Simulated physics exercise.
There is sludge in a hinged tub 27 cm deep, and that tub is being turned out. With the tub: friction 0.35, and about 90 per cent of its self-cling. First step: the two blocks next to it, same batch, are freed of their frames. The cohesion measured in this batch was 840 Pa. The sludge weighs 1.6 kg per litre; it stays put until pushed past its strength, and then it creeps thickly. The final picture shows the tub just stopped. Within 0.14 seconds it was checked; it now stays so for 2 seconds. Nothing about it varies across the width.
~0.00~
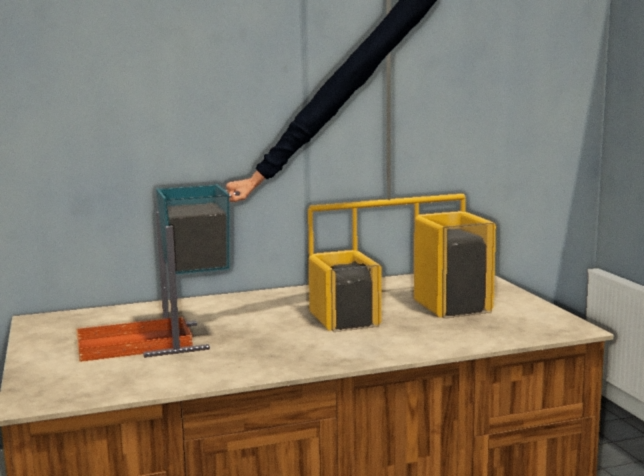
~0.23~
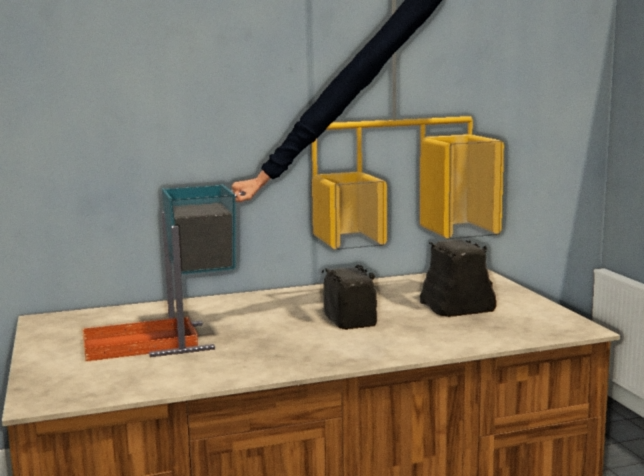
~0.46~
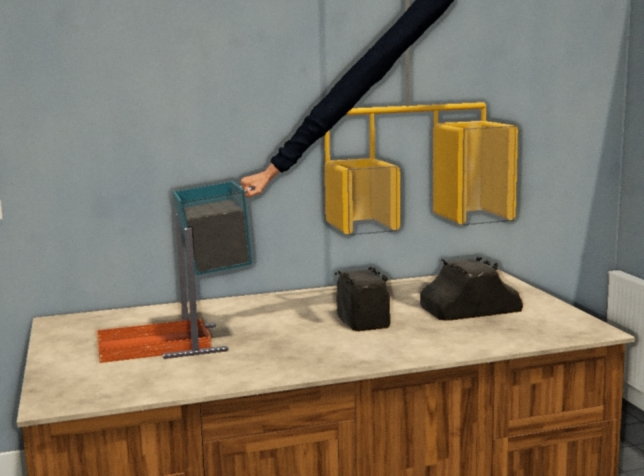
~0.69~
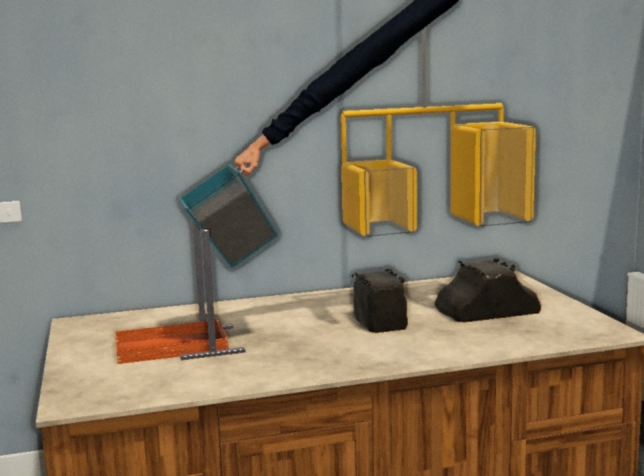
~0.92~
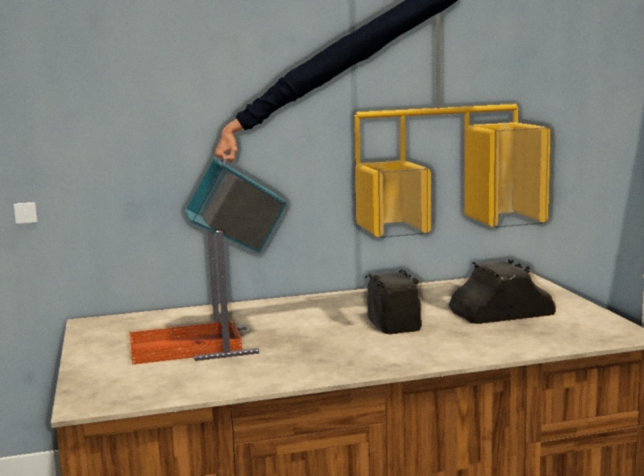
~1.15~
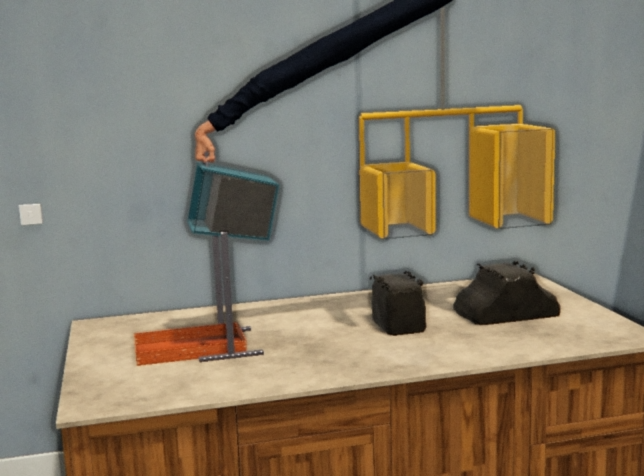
To begin with, a dark-sleeved hand grips a teal-edged tub of dark sludge on a stand, while two joined yellow moulds surround dark blocks on a counter. The moulds rise, and the right block slumps low and wide while the left barely changes. Then the hand turns the tub clockwise onto its side.
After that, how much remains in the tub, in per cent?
Roughly 100 per cent remains in the tub.
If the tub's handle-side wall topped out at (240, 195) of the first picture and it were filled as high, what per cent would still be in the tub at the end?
The tub would keep roughly 100 percent.
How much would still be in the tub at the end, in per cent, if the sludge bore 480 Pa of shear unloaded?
That works out near 100 %.
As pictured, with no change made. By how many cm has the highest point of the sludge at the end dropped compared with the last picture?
About 0 cm.
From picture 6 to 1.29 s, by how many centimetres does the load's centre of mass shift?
Roughly 0 cm.
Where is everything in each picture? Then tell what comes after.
The first picture shows handle-side rim at (227, 195), tilt 0 degrees; top of the sludge at (224, 213); blocks stand 20 cm, 31 cm (left to right).
The second picture shows handle-side rim at (232, 195), tilt 0 degrees; top of the sludge at (229, 213); blocks stand 20 cm, 26 cm (left to right).
The third picture shows handle-side rim at (242, 191), tilt 6 degrees; top of the sludge at (238, 211); blocks stand 19 cm, 20 cm (left to right).
The fourth picture shows handle-side rim at (238, 174), tilt 31 degrees; top of the sludge at (244, 192); blocks stand 19 cm, 20 cm (left to right).
The fifth picture shows handle-side rim at (221, 167), tilt 58 degrees; top of the sludge at (239, 179); blocks stand 19 cm, 20 cm (left to right).
The sixth picture shows handle-side rim at (204, 171), tilt 77 degrees; top of the sludge at (226, 178); blocks stand 19 cm, 20 cm (left to right).
After 1.29 s, the tub is at 77 degrees and holds 100 %.
After 1.46 s, the tub is at 77 degrees and holds 100 %.
After 1.63 s, the tub is at 77 degrees and holds 100 %.
After 1.80 s, the tub is at 77 degrees and holds 100 %.
After 3.15 s, at the end, the tub is at 77 degrees and holds 100 %.
